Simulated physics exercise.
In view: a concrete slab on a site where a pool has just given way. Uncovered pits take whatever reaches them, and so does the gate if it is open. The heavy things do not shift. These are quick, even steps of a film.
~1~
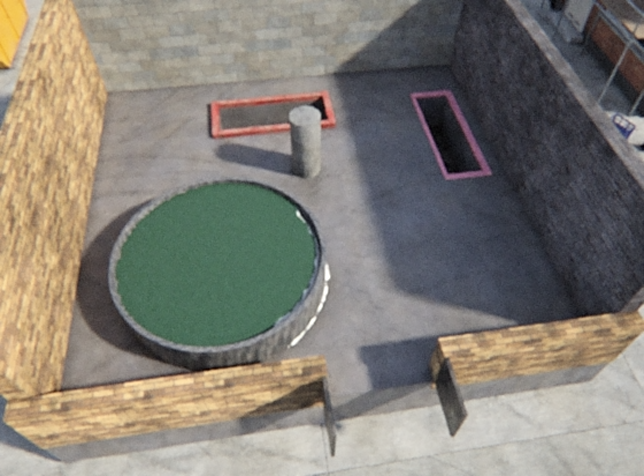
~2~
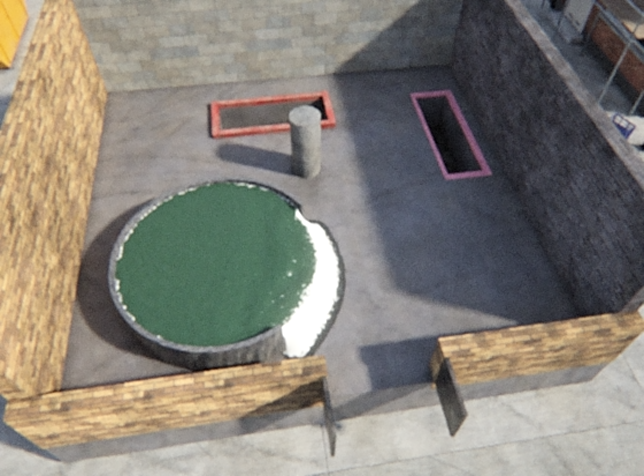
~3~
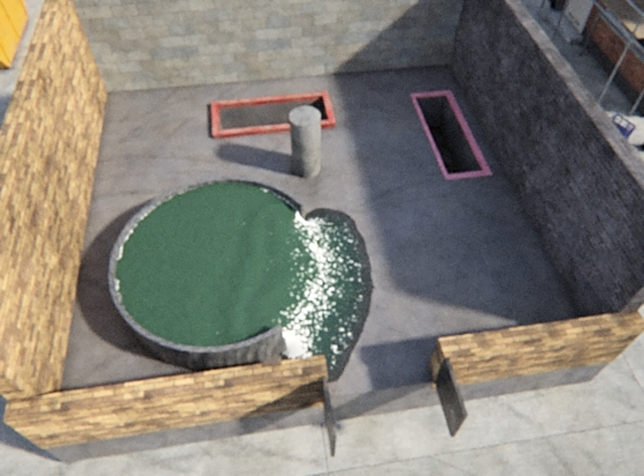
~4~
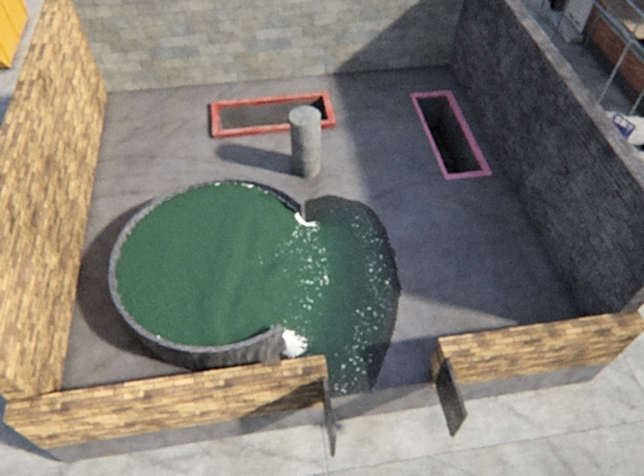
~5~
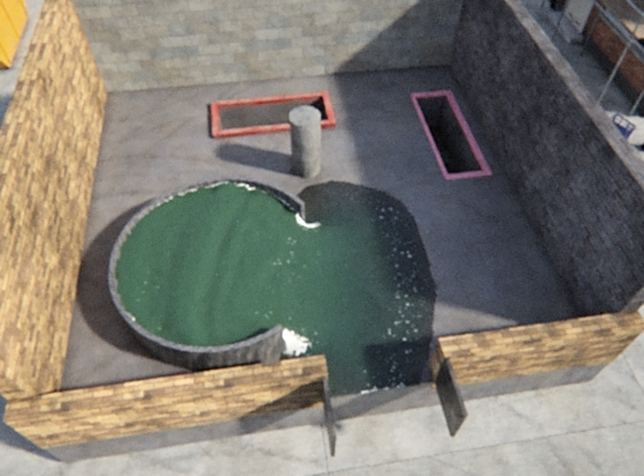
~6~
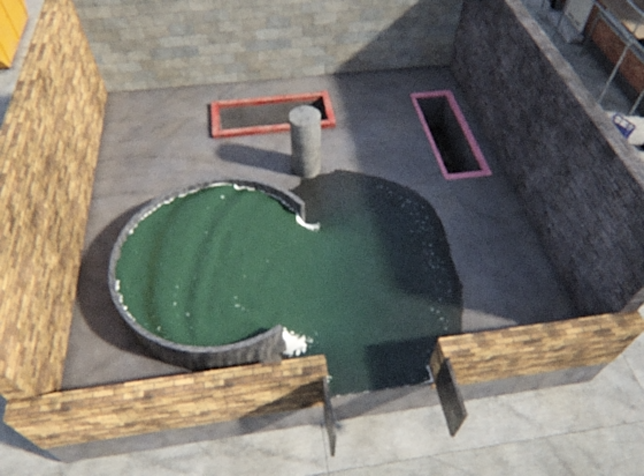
A round, stone-grey tank brimming with dark green water dominates the left of a grey concrete slab, seen from above by a still camera. Wood-patterned walls stand left and in front, the near one with a gap, while a grey pillar and a red-framed rectangle lie behind and a pink-framed opening sits right. The tank's right side opens, and white, foaming water bursts out, then spreads green across the slab rightward and to the front gap.
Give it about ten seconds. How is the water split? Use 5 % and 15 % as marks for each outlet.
The gate takes more than 15 %; the pink pit takes more than 15 %; the red pit takes less than 5 %.
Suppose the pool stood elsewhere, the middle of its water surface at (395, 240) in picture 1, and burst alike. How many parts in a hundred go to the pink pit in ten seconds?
Parts in a hundred: Pink 40.
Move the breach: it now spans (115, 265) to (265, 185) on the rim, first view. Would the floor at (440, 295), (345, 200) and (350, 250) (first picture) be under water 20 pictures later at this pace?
One after the other: No water, dry, clear.
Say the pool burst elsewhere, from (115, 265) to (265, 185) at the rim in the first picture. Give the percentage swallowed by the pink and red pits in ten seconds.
Parts in a hundred: Pink 20, red 15.
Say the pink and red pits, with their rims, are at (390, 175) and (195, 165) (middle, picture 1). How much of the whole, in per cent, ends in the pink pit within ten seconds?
Parts in a hundred: Pink 25.
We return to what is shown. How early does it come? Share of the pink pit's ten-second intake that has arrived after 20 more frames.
About 15 per cent.
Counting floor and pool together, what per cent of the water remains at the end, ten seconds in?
Near 46 in a hundred.
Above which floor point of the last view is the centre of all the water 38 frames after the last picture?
Around (388, 245).
A moment on, water covers 40 % of the floor; the gate 3 %, the pink pit 0 %, the red pit 0 %.
Next, water covers 40 % of the floor; the gate 6 %, the pink pit 1 %, the red pit 0 %.
Then, water covers 35 % of the floor; the gate 10 %, the pink pit 6 %, the red pit 0 %.
Later, water covers 55 % of the floor; the gate 14 %, the pink pit 21 %, the red pit 0 %.
In the end, water covers 65 % of the floor; the gate 19 %, the pink pit 36 %, the red pit 0 %.
